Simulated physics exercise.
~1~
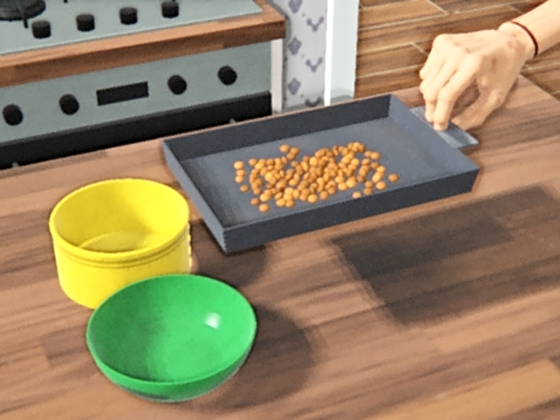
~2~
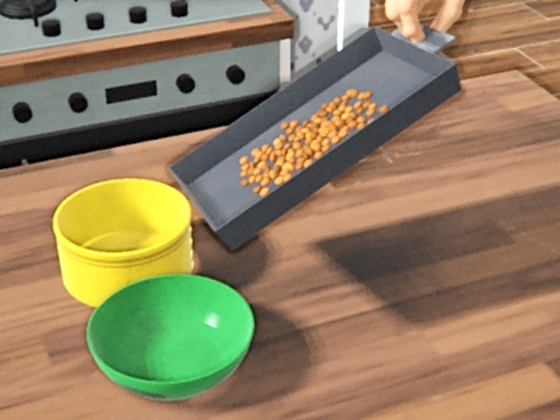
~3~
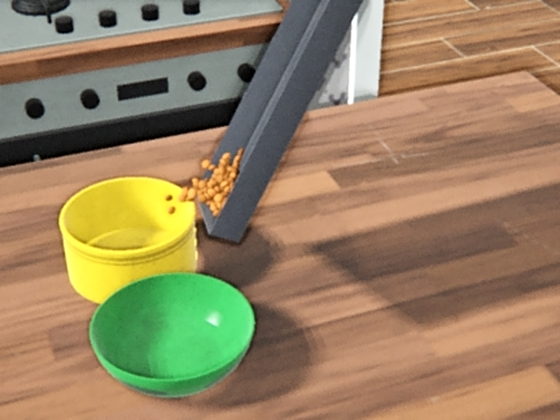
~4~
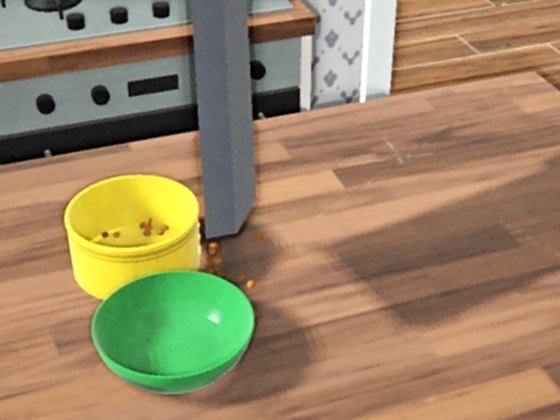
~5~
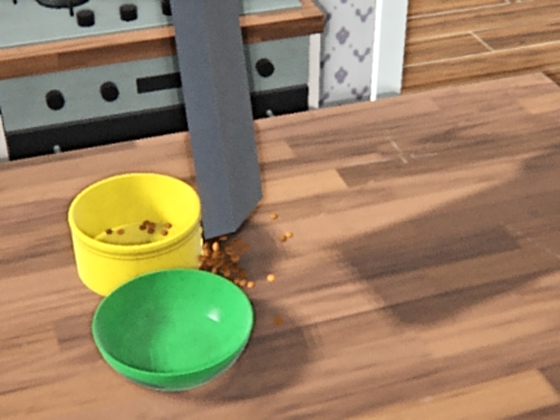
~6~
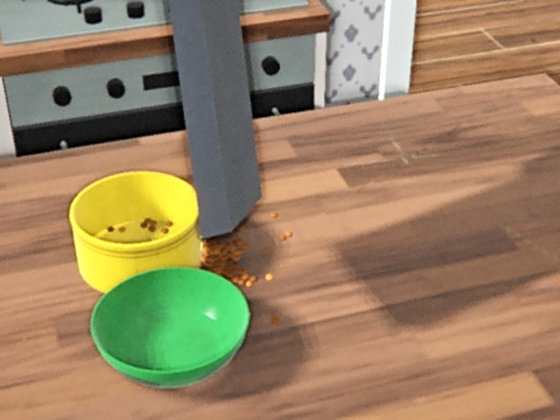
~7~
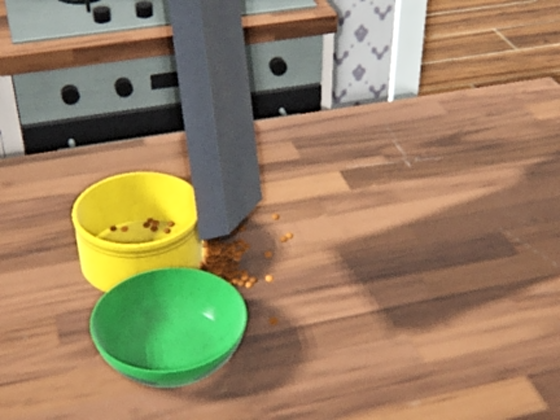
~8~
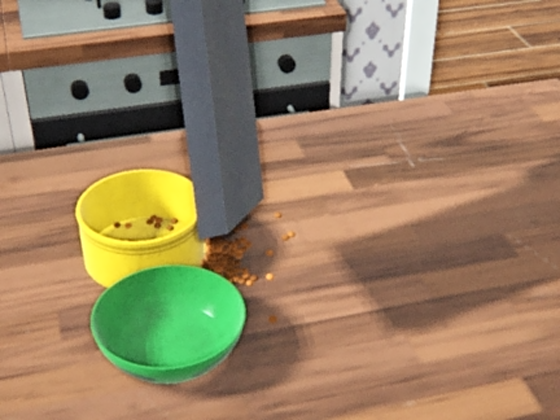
A tilting tray drops a few orange bits into the yellow pot, most onto the table.
